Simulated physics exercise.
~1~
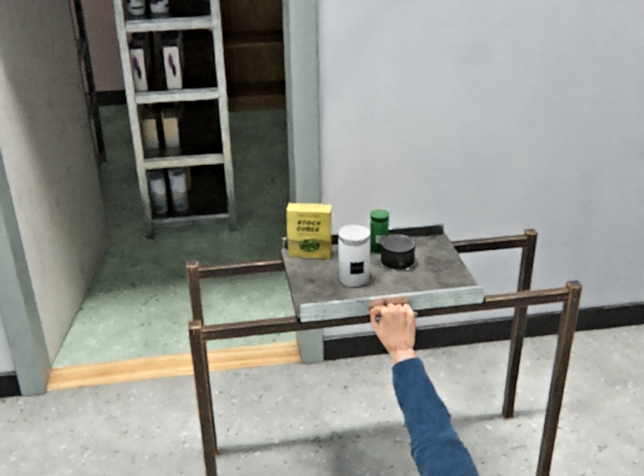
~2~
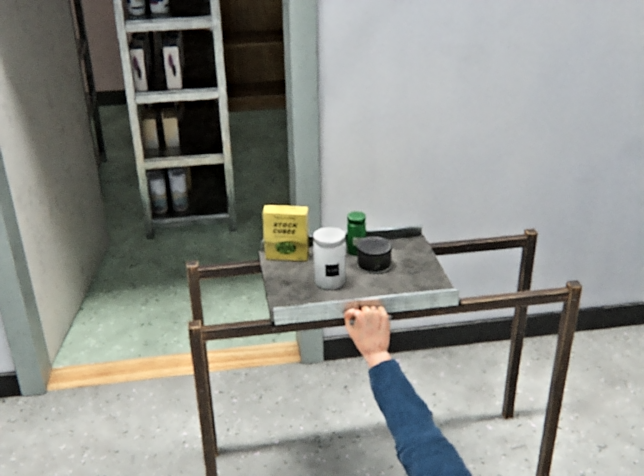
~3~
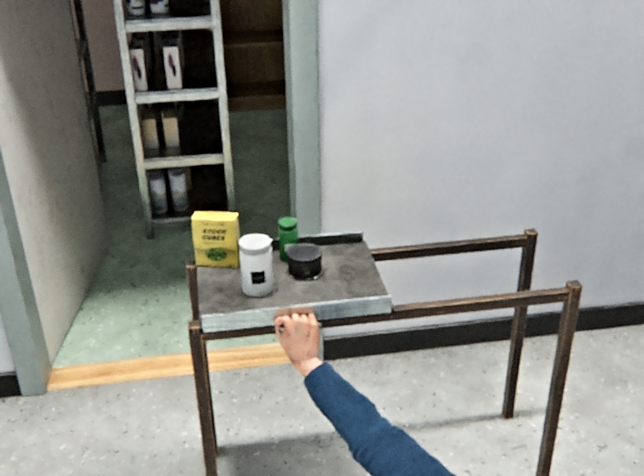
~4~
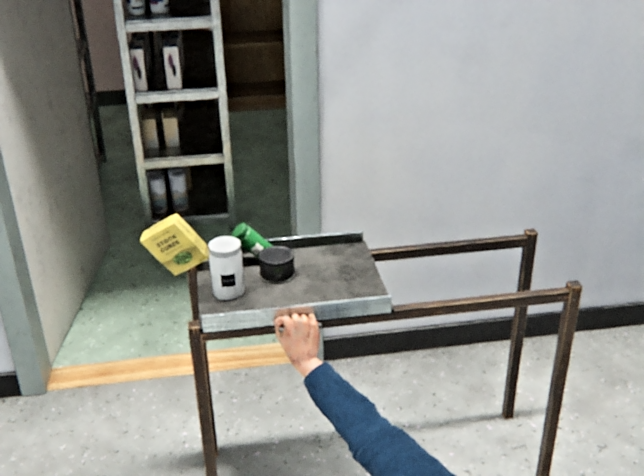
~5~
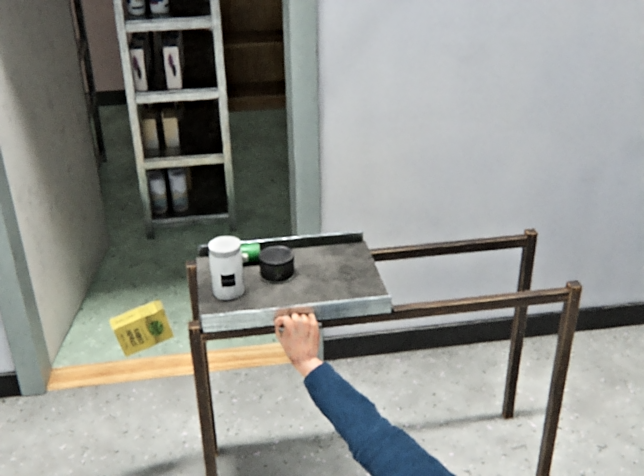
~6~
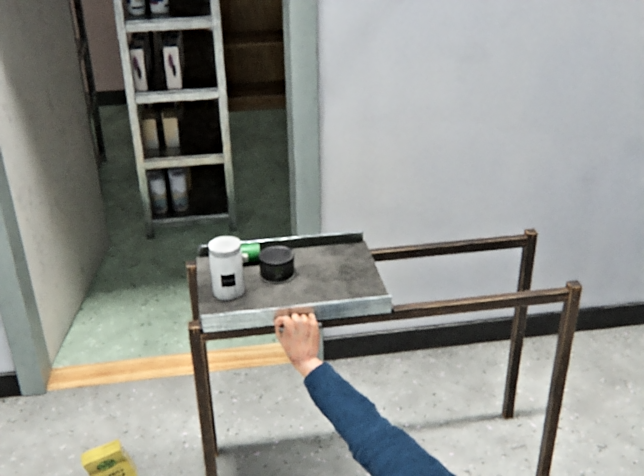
A hand slid a tray of small containers left along its rails until it stopped, and the yellow packet tipped off the end and tumbled to the floor, while the green shaker toppled over and the white jar and black tub slid but stayed upright.
